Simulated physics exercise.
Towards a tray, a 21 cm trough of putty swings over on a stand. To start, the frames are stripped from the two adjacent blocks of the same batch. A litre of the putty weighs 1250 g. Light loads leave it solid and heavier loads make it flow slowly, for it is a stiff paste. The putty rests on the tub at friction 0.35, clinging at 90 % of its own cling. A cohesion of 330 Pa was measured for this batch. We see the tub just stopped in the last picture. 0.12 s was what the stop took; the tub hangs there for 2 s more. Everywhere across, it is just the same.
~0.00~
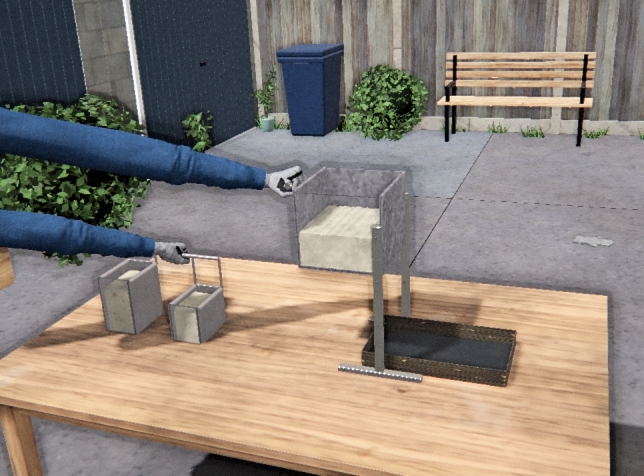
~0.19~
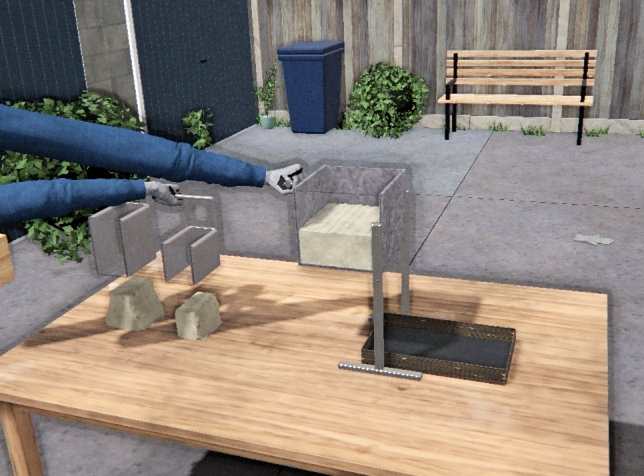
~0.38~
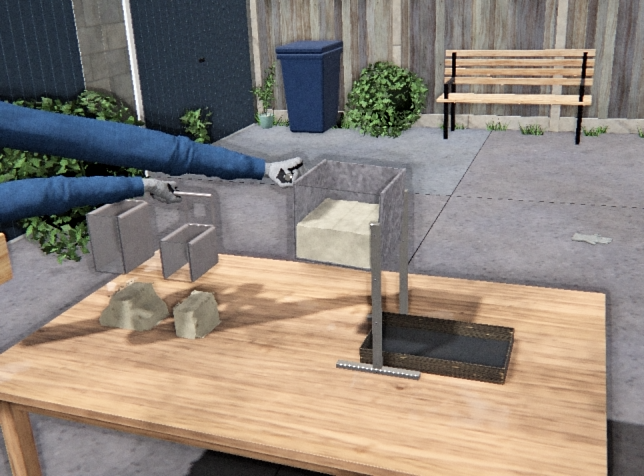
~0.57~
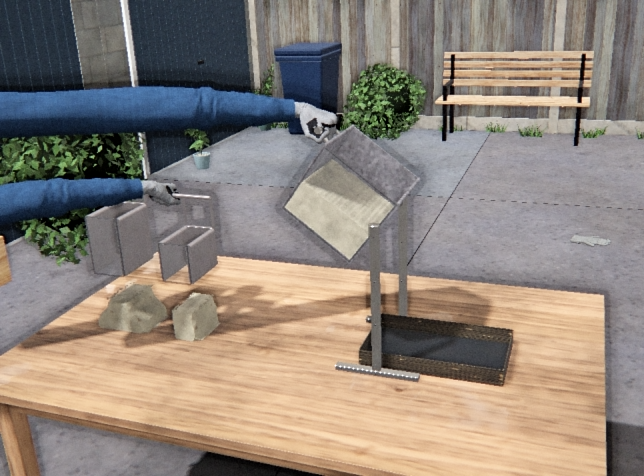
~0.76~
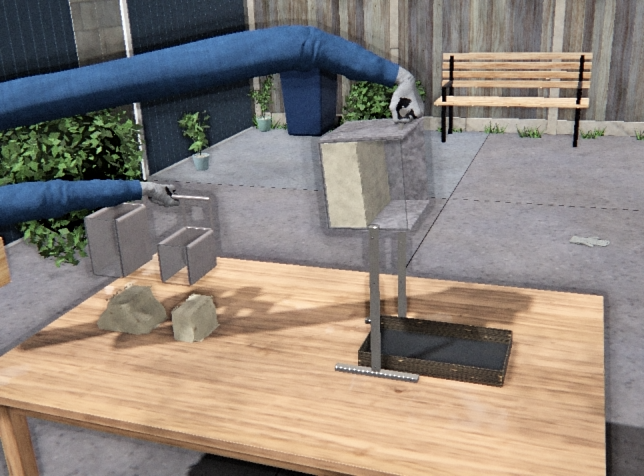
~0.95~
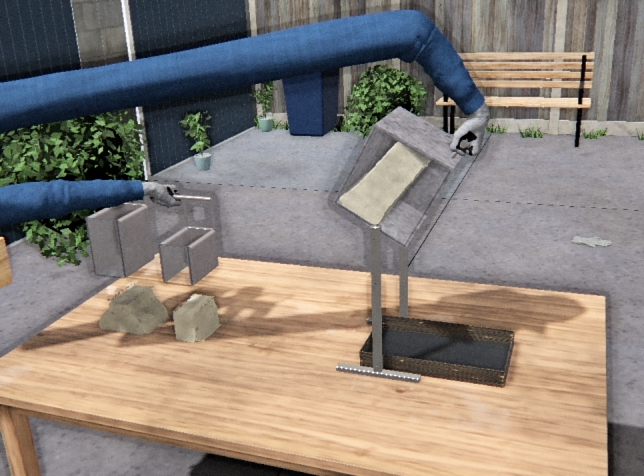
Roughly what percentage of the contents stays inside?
Roughly 0 %.
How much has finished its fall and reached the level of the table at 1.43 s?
85 per cent.
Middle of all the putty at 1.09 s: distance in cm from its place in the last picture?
Shift: Roughly 14 cm.
After 1.09 s, the tub is at 119 degrees and holds 51 %.
After 1.26 s, the tub is at 119 degrees and holds 4 %.
After 1.43 s, the tub is at 119 degrees and holds 0 %.
After 1.60 s, the tub is at 119 degrees and holds 0 %.
After 2.95 s, at the end, the tub is at 119 degrees and holds 0 %.
